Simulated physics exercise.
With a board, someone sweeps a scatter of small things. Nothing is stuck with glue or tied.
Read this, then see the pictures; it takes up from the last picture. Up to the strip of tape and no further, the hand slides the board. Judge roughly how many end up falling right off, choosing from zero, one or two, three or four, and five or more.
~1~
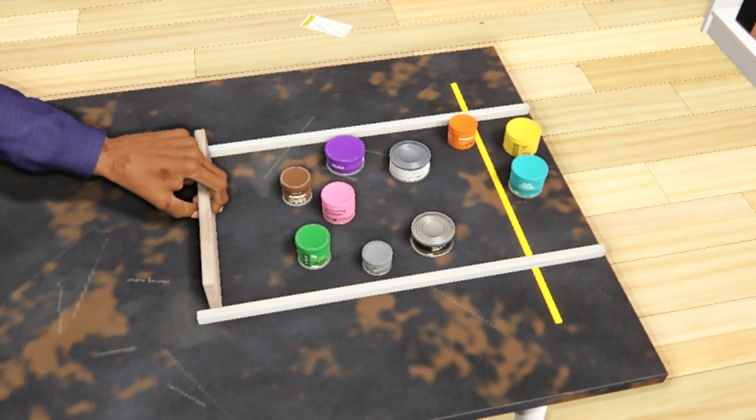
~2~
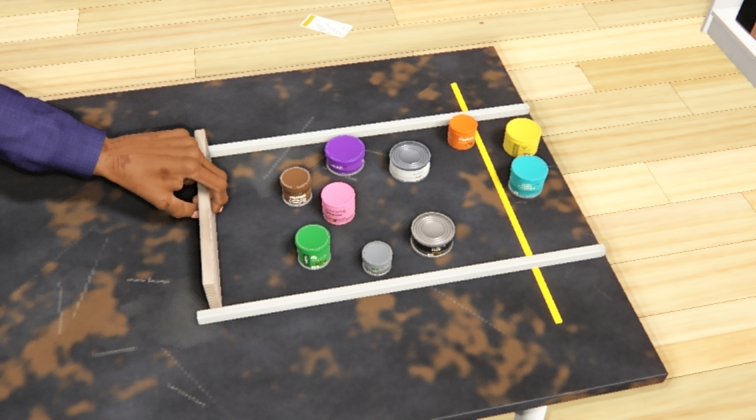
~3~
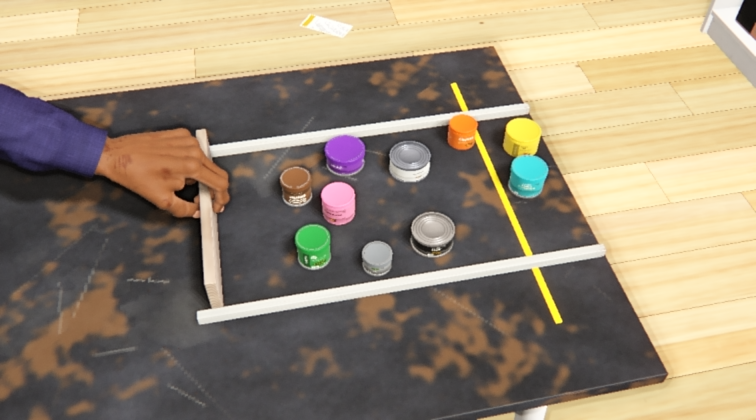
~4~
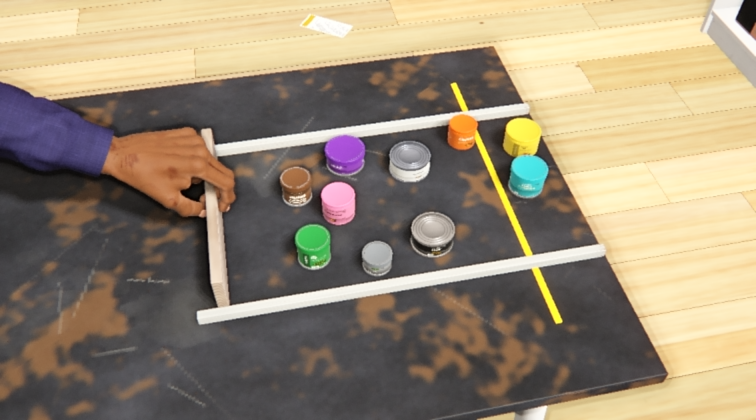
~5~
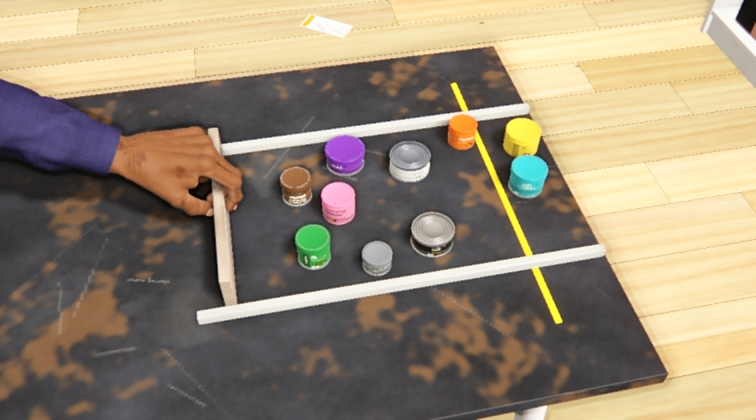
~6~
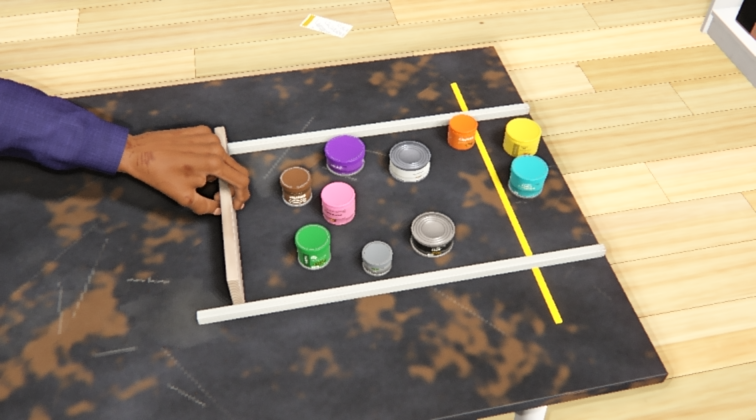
It is one or two.
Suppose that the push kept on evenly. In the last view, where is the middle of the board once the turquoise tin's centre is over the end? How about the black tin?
When the turquoise tin crosses, the middle is near (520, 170); when the black tin crosses, near (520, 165).
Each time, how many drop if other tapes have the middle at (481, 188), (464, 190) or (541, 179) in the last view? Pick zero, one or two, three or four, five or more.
In turn: None at all, none at all, more than four.
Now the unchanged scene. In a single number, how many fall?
Total count: 1.
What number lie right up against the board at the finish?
Contact count: 5.
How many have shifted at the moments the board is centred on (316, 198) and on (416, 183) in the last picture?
The first count is 2, and then it's 7.
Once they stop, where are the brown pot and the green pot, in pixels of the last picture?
Okay, so first (505, 157), and next (532, 212).
Soon after, none off yet; yellow tub at rest near (522, 138); turquoise tin at rest near (527, 177); orange tub at rest near (462, 132).
In the end, the number that fall off is one or two; gone, yellow tub.
